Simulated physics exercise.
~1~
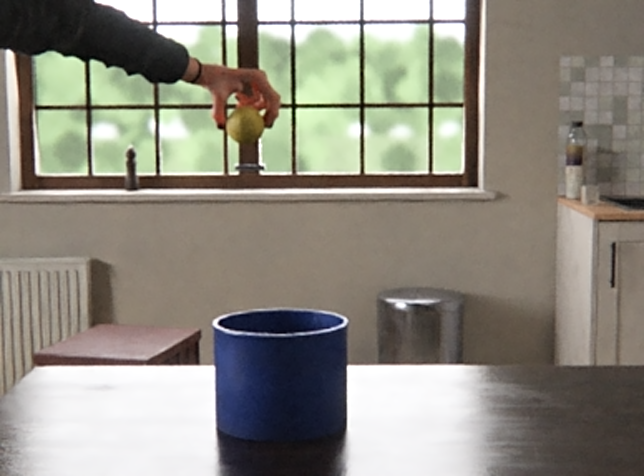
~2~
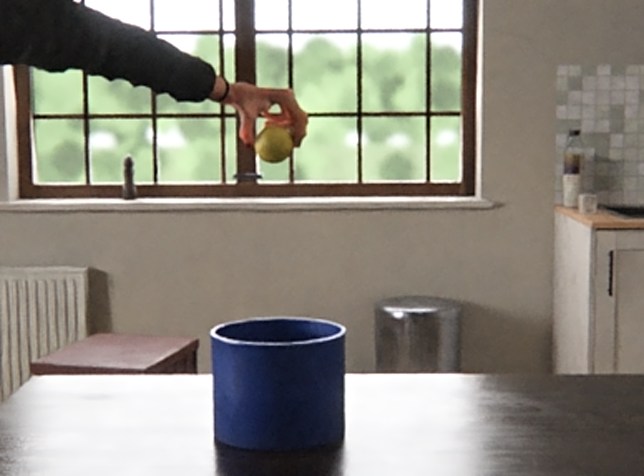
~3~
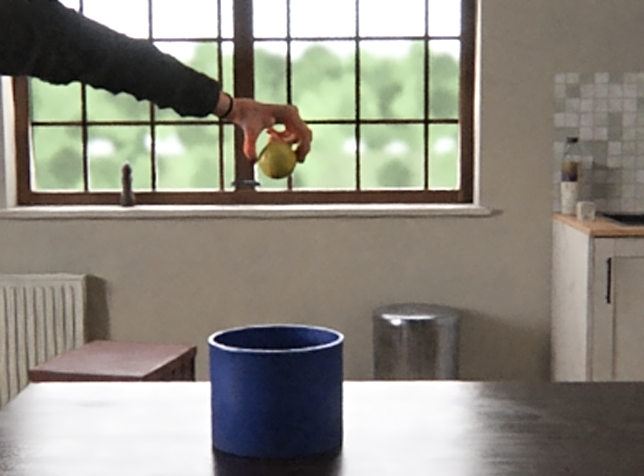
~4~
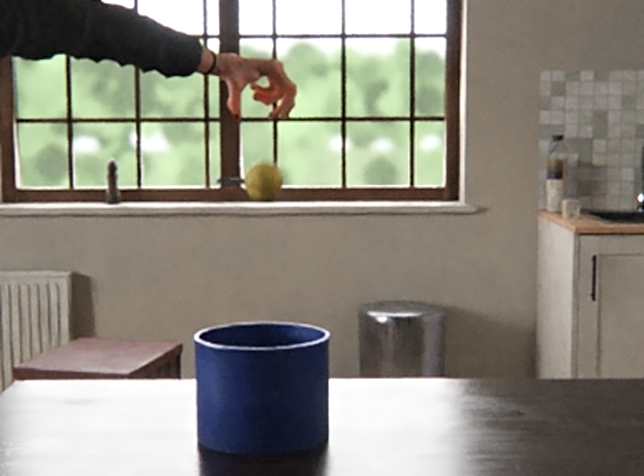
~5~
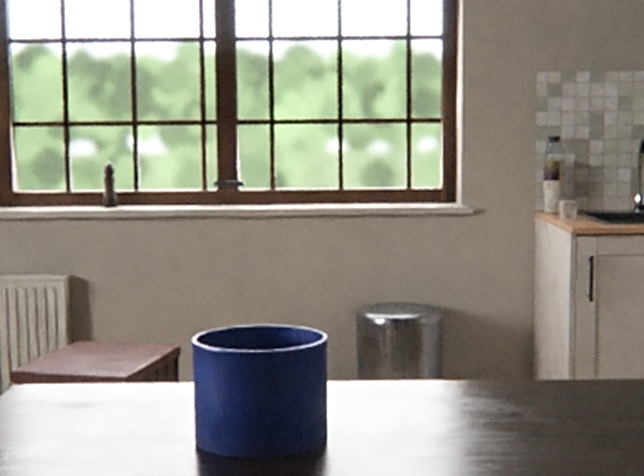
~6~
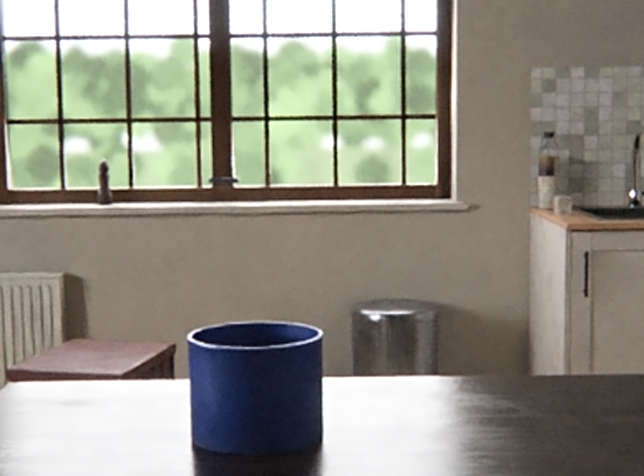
A lemon hangs from the fingertips of a hand reaching in from the left, high above an open blue container on a dark, glossy table. Behind it are a wide paned window, a metal bin and a kitchen counter, and the view sways slightly. The hand carries the lemon a little to the right, then lowers it slightly. The fingers open and the lemon drops toward the container as the hand starts to draw back. By the end, both hand and lemon are out of sight, the lemon having landed inside the container, which stands upright on the table.
